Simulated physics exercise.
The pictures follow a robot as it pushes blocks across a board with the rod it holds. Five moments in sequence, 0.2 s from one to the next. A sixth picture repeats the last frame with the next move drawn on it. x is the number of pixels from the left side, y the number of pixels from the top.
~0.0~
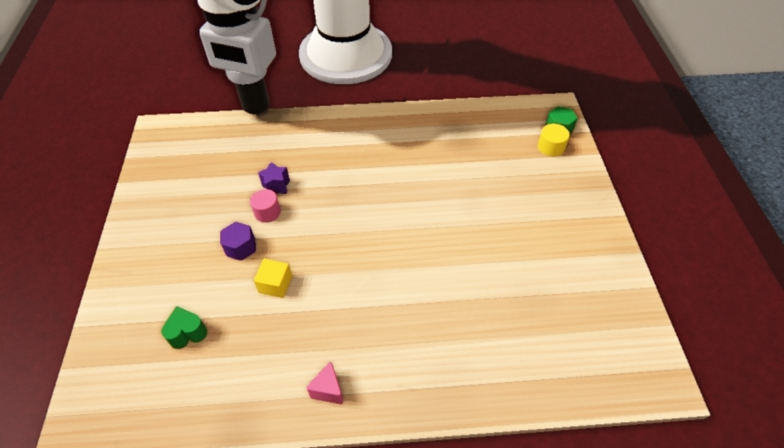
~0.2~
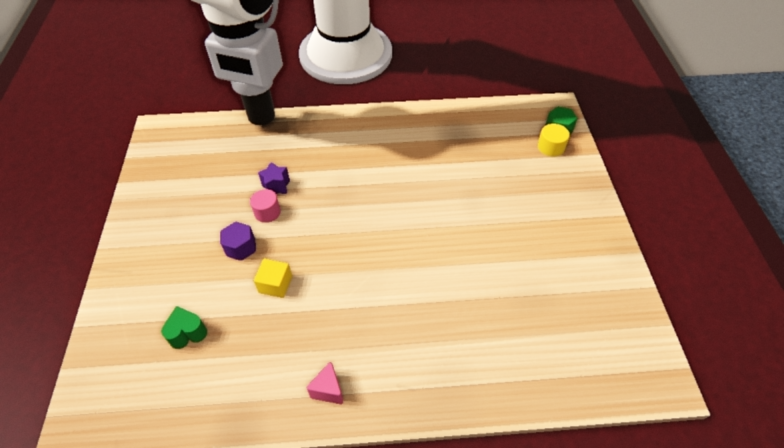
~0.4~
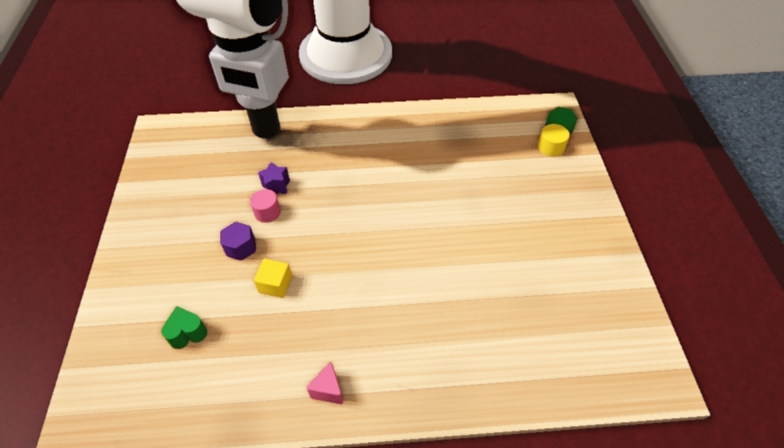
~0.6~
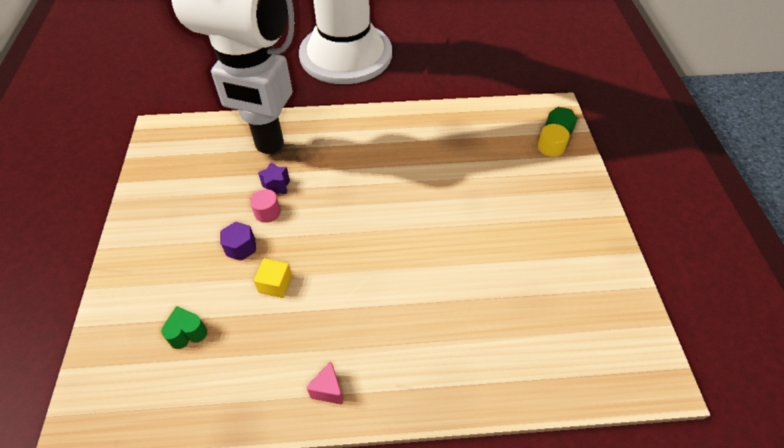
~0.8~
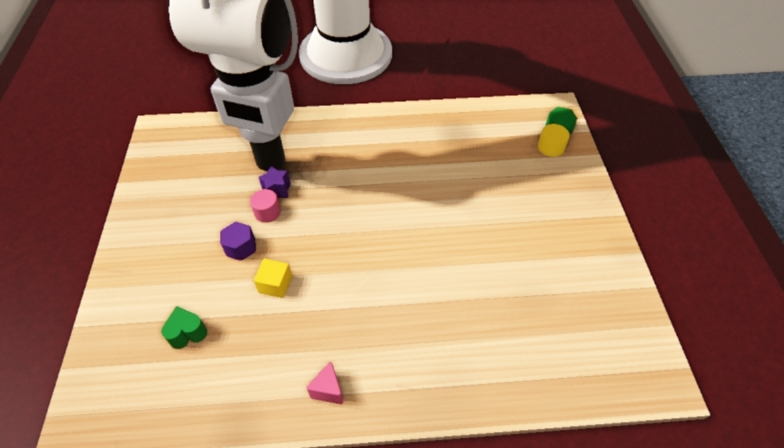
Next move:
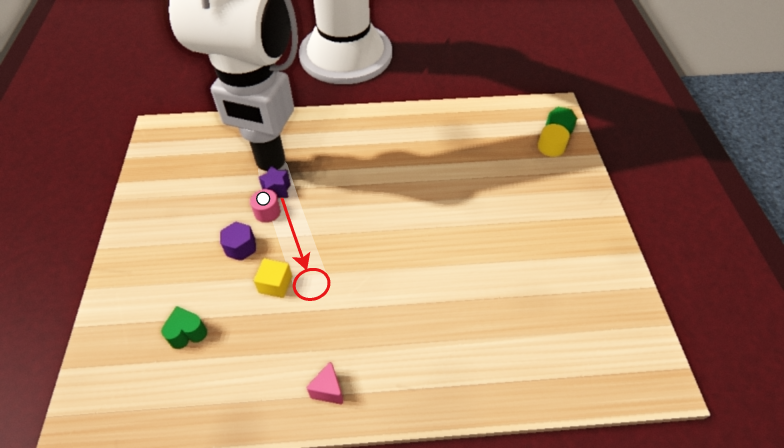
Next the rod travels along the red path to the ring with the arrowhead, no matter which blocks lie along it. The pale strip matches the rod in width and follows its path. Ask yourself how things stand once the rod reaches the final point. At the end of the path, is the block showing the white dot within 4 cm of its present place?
I believe not.
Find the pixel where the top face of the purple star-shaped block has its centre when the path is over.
The middle of its upper face will lie at (319, 296).
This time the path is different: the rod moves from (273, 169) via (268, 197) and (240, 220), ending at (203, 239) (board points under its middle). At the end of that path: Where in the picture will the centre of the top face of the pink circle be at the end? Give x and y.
Just about (265, 222).
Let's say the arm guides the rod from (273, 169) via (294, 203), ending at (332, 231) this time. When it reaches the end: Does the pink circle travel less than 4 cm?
Yes - that is the case.
Path on the board, in a line from (273, 169) to (312, 284); the dot is on the pink circle.
What follows on the original path. One third of the way, rod at (282, 197); pink circle at (262, 218); purple star-shaped block at (288, 212), turned 20° clockwise.
Two thirds of the way, rod at (295, 235); purple six-sided block at (231, 237); pink circle at (261, 231); purple star-shaped block at (302, 251), turned 30° clockwise.
At the end, rod at (310, 278); purple six-sided block at (231, 237); pink circle at (261, 231); yellow square block at (271, 276), turned 30° clockwise; purple star-shaped block at (319, 296), turned 25° clockwise.
